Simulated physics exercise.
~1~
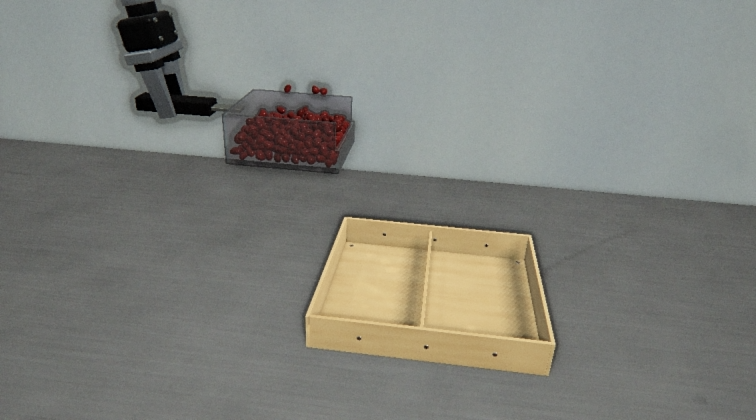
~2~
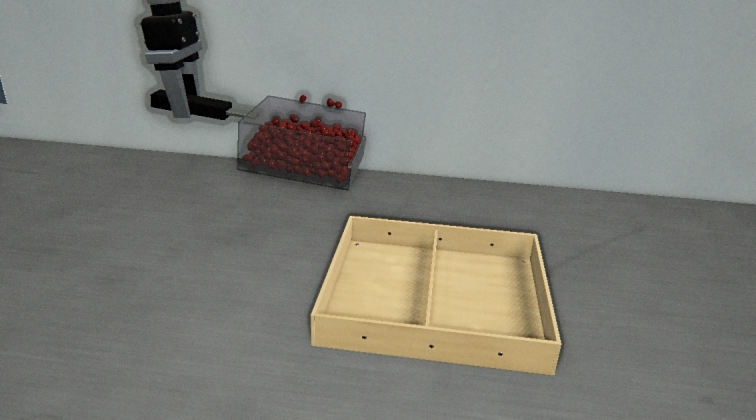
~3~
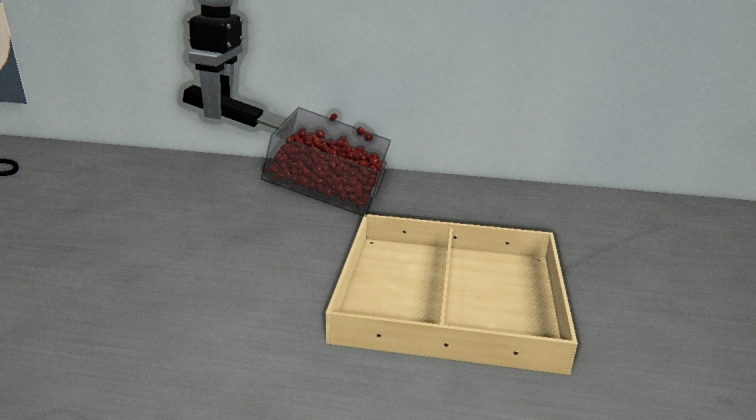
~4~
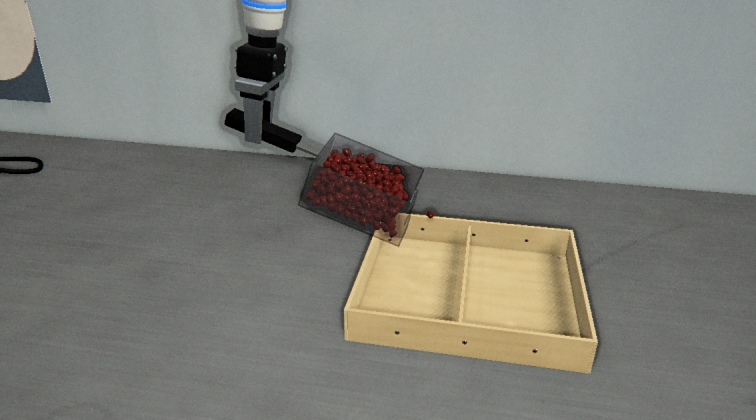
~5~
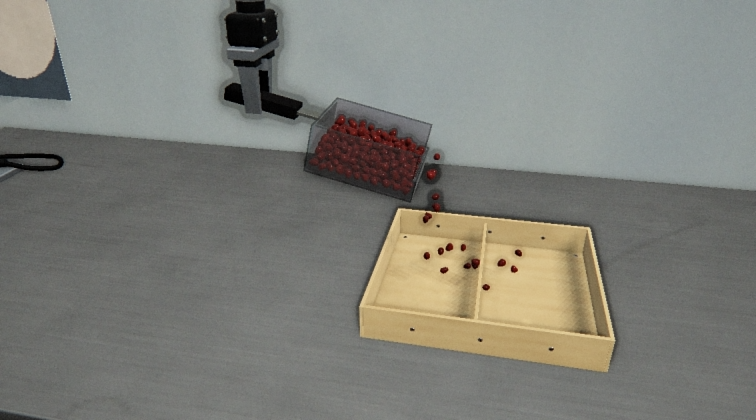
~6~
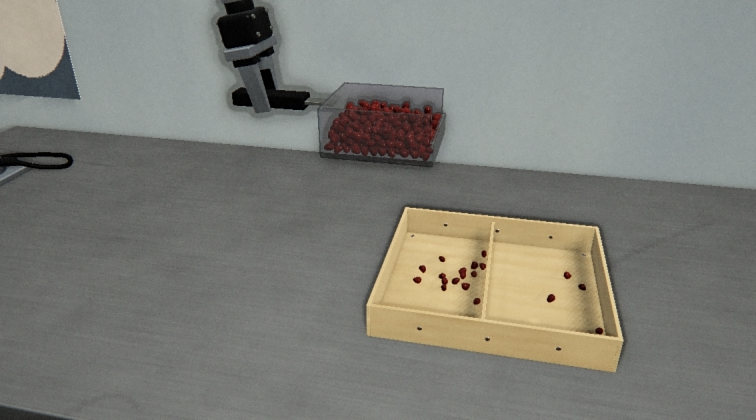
A robot arm tips a clear box, spilling a few red beans into a divided wooden tray, then levels it.
